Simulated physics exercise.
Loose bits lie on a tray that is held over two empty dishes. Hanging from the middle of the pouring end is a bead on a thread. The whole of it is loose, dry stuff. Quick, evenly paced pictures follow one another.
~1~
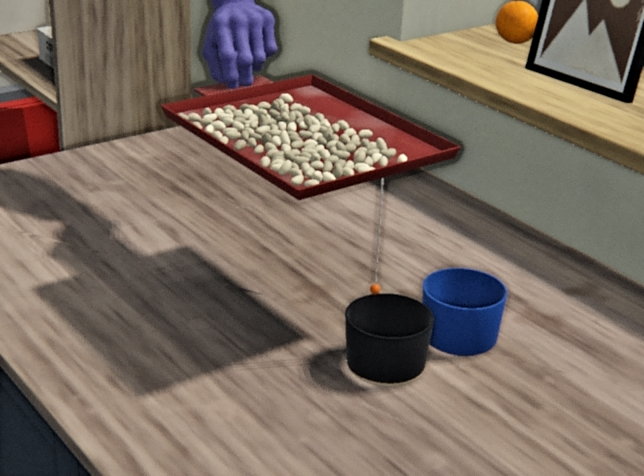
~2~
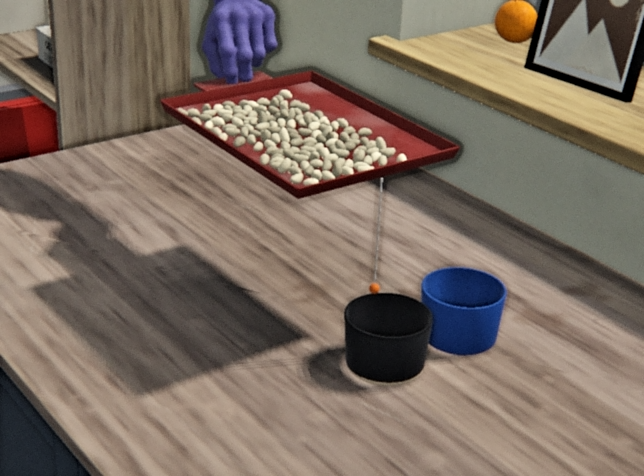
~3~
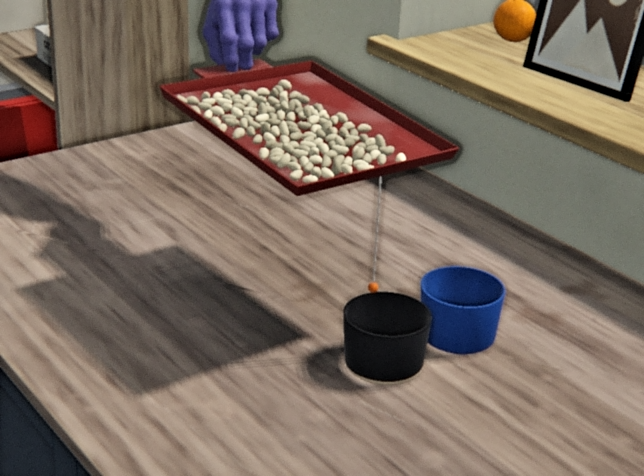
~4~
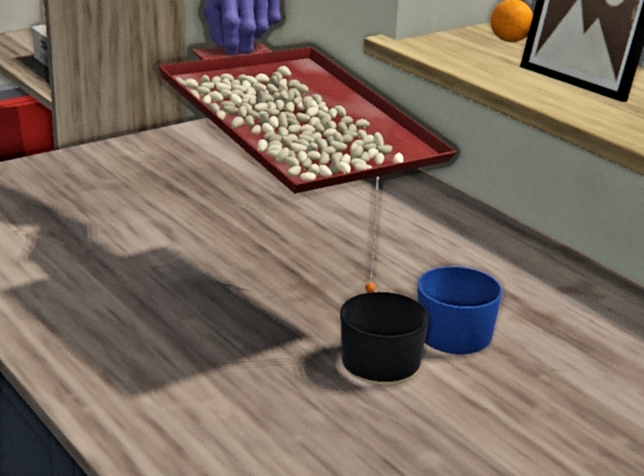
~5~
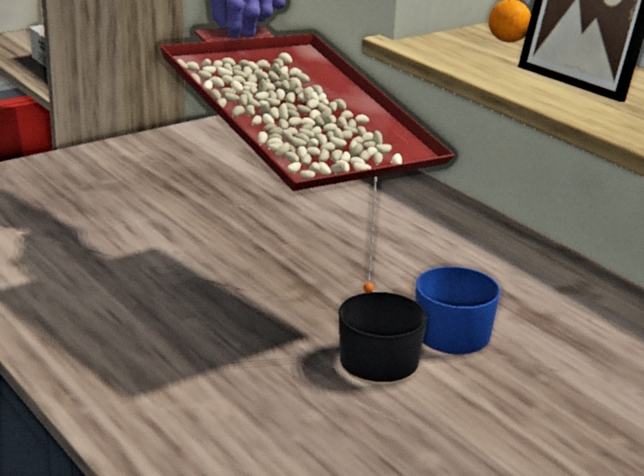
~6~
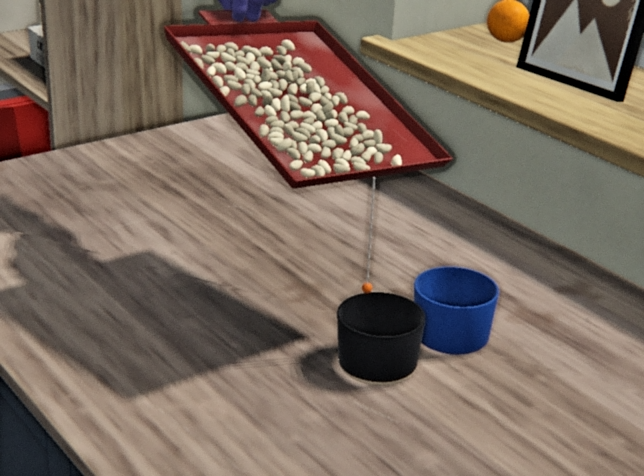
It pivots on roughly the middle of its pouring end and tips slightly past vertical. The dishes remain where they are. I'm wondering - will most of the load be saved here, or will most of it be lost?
Most of it is saved.
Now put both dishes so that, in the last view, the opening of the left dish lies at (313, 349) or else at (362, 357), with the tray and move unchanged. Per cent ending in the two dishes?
About 20 per cent first, then about 20 per cent.
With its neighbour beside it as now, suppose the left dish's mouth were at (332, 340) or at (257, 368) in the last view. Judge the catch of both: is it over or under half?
Try 1: Not up to half; try 2: Not up to half.
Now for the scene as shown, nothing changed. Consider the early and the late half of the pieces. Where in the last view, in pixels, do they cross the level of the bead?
First around (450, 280), afterwards around (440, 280).
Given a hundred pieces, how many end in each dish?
Result - left dish: 10 %; right dish: 70 %.
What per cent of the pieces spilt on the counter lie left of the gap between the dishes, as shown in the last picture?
Roughly 30 percent.
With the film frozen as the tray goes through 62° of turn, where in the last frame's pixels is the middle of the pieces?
The load is centred about (393, 132).
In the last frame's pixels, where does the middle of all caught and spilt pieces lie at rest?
Centre at rest, last view: Approx. (447, 327).
Shortly afterwards, tray tipped steeply; the bulk on the tray; only a few in the right dish; a little in the air.
Next, tray tipped right over; near a quarter on the tray; a little in the left dish; near half in the right dish; a little outside both; near a quarter in the air.
Some moments later, tray tipped past a quarter turn; a little in the left dish; near two thirds in the right dish; near a quarter outside both.
In the end, tray tipped past a quarter turn; a little in the left dish; near two thirds in the right dish; near a quarter outside both.
